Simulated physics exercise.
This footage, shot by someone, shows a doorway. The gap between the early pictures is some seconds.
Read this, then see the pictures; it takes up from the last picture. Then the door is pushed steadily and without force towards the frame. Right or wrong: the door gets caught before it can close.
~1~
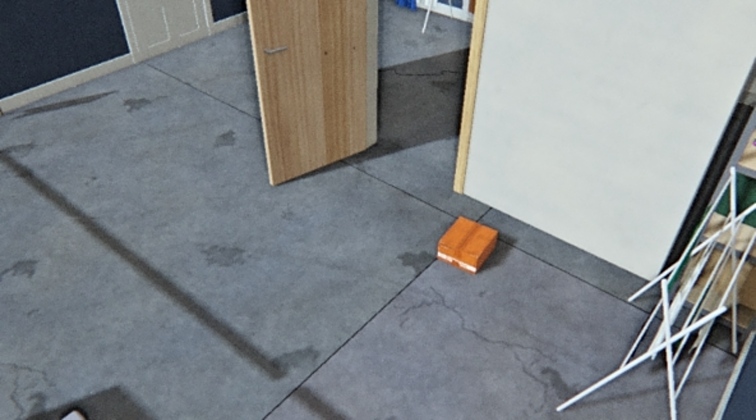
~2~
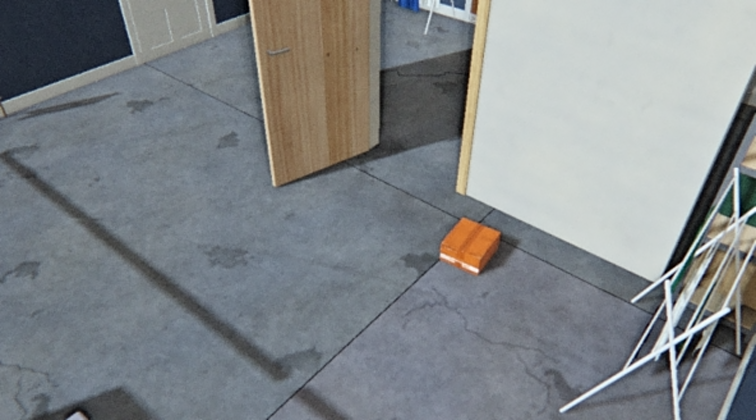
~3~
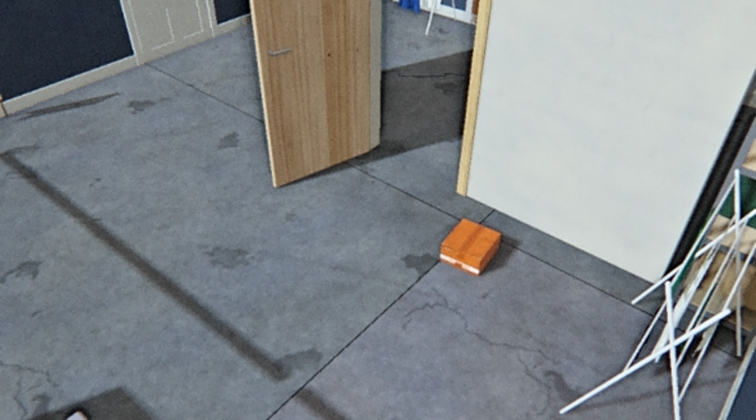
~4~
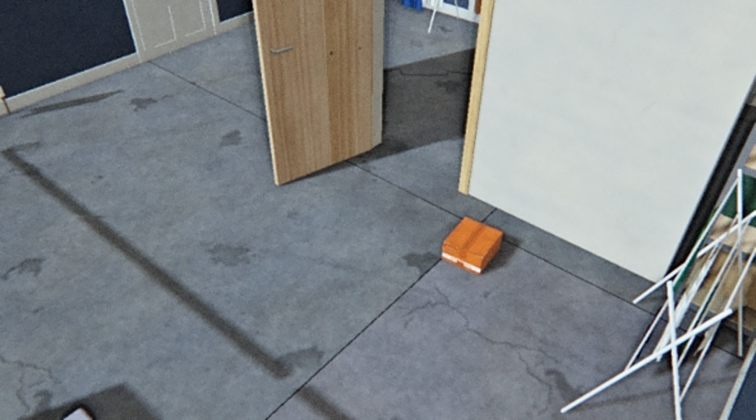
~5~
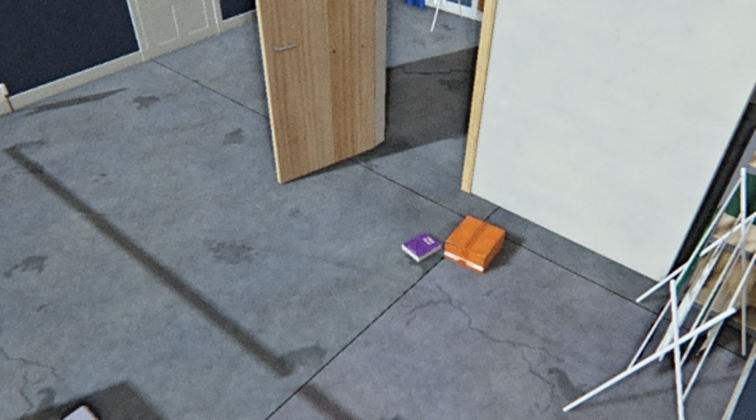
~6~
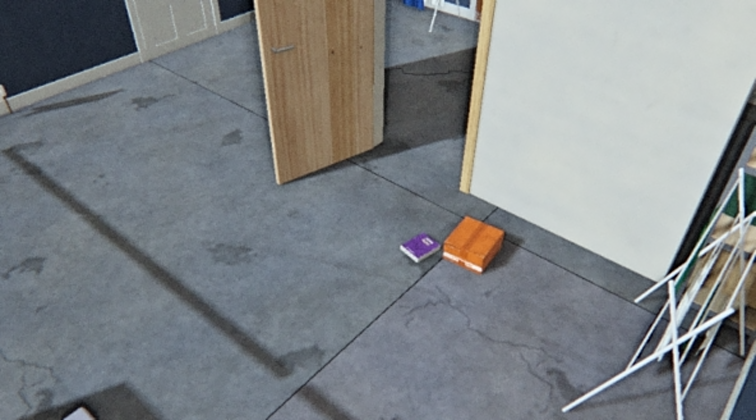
Wrong.
Then, 0.80 s past the last view, door at 87°.
Then, 1.40 s past the last view, door at 62°.
Then, 1.90 s past the last view, door at 39°.
Then, 2.50 s past the last view, door at 10°.
Finally, door at 0°; both still in place. Final places as the last picture's camera would see them, purple book near (421, 247).
